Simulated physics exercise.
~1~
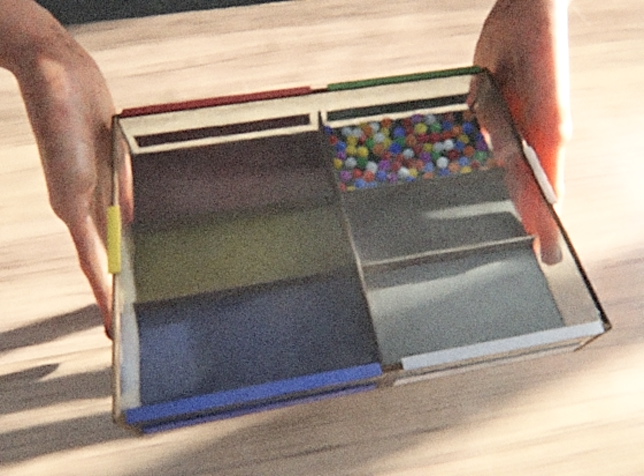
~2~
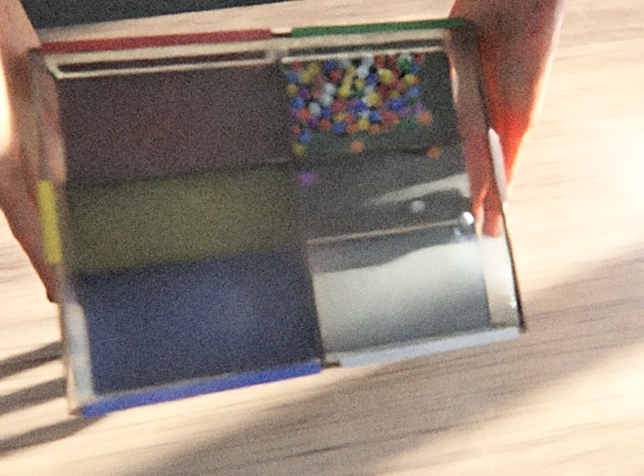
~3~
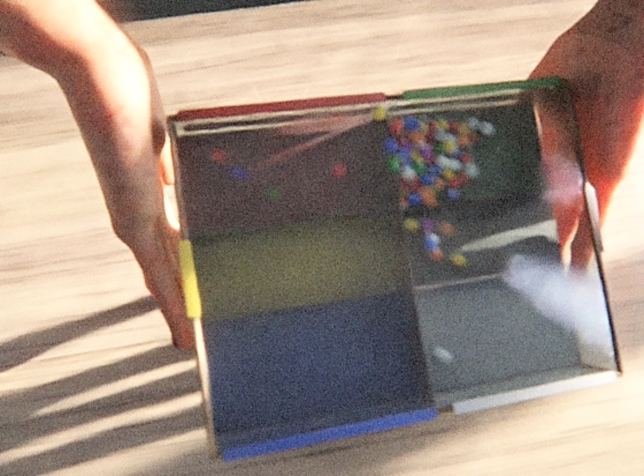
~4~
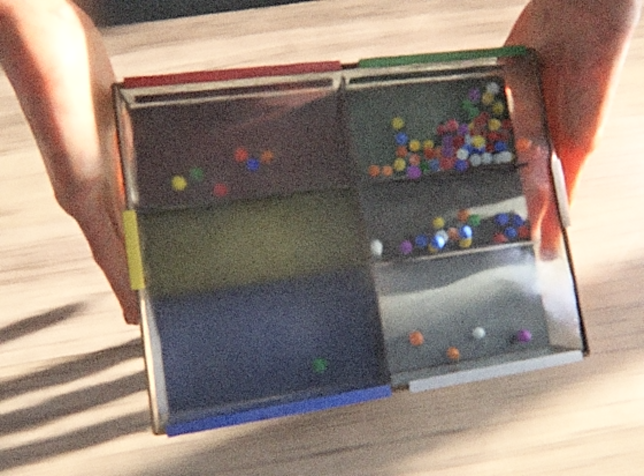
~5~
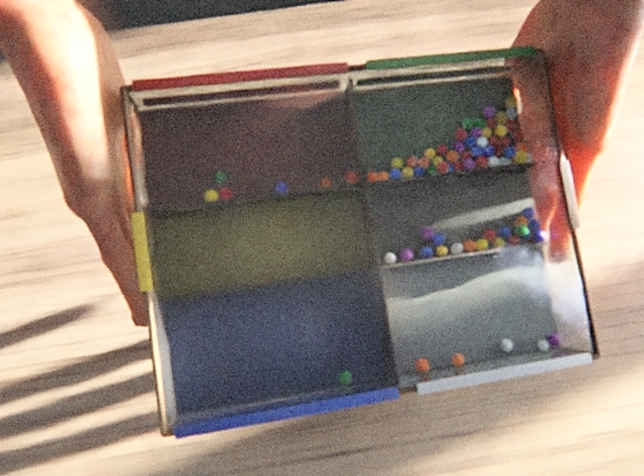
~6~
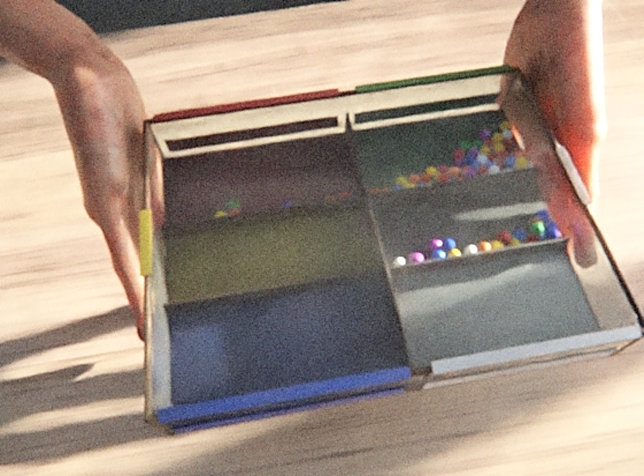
Two hands tilt and shake a divided box, scattering colorful beads, then level it.
